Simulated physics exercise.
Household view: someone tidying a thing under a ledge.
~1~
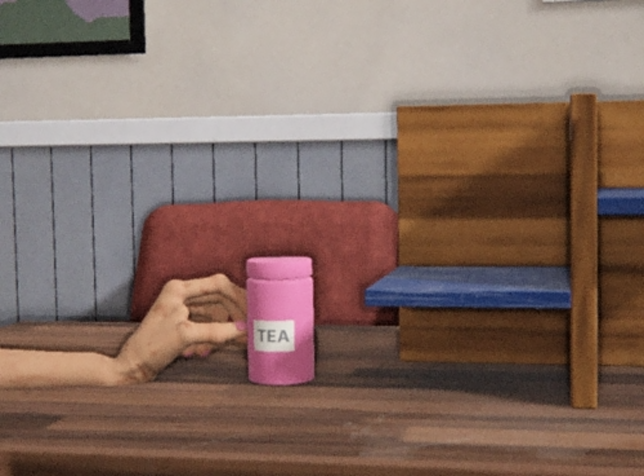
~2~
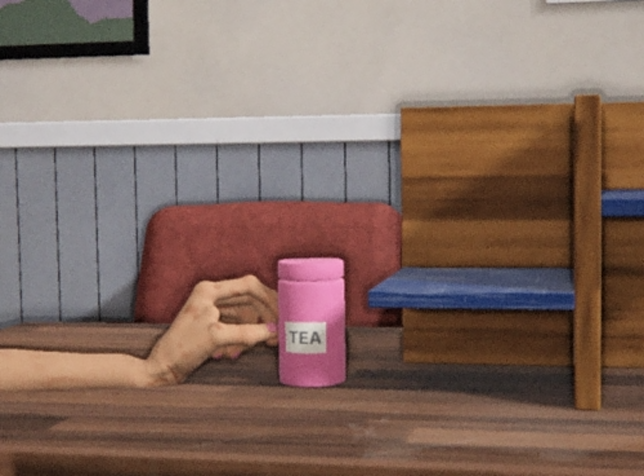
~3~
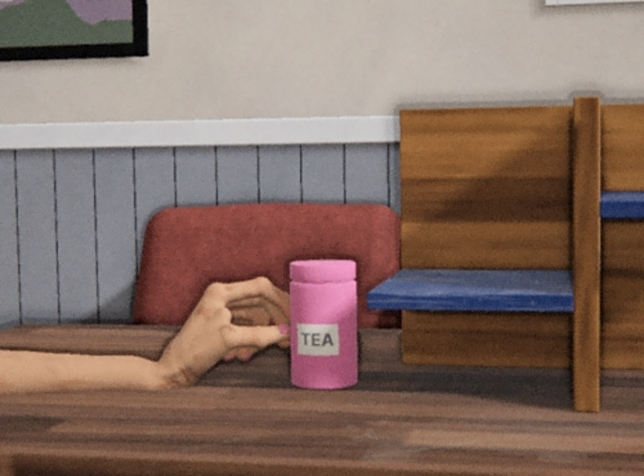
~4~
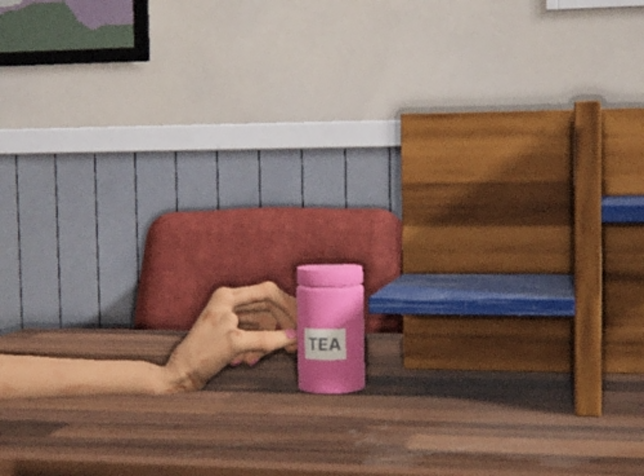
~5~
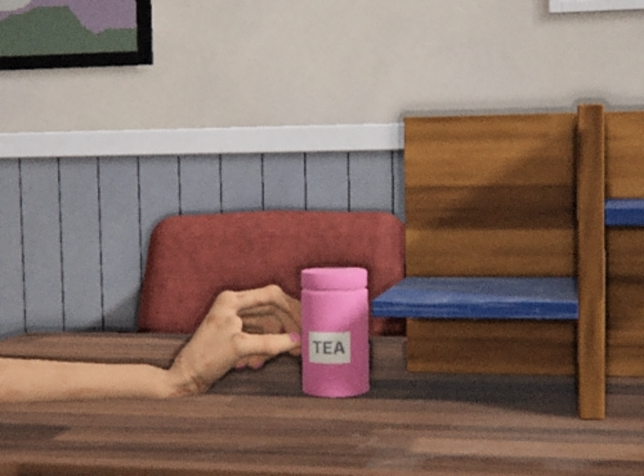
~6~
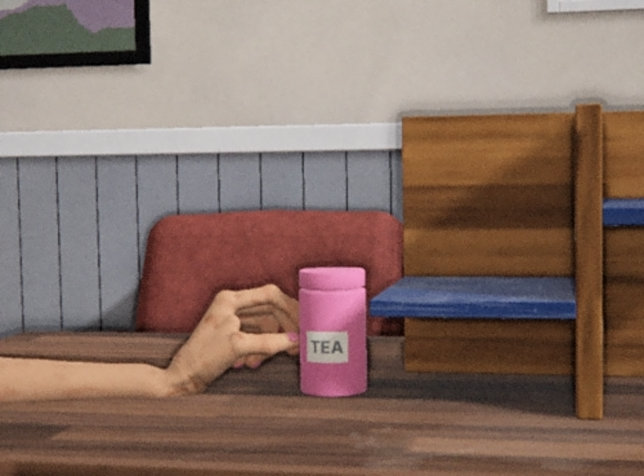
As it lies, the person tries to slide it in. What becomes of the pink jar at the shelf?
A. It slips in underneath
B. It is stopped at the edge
(B) It is stopped at the edge.
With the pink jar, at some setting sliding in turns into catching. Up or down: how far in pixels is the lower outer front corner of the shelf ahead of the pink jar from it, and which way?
Up, by 36 pixels.
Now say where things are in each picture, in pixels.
Hand sliding it forward; pink jar (281, 319); shelf (583, 242), in the first picture.
Hand sliding it forward; pink jar (312, 321); shelf (587, 244), in the second picture.
Hand sliding it forward; pink jar (324, 323); shelf (586, 246), in the third picture.
Hand sliding it forward; pink jar (330, 327); shelf (587, 250), in the fourth picture.
Hand sliding it forward; pink jar (334, 331); shelf (591, 253), in the fifth picture.
Hand sliding it forward; pink jar (333, 330); shelf (588, 253), in the sixth picture.
Then, 0.18 s after the last picture, pink jar sliding up to the opening near (339, 330).
Then, 0.26 s after the last picture, pink jar sliding up to the opening near (355, 330).
Then, 0.74 s after the last picture, pink jar stopped at the opening near (355, 330).
At rest, the pink jar is too tall, near (355, 330).
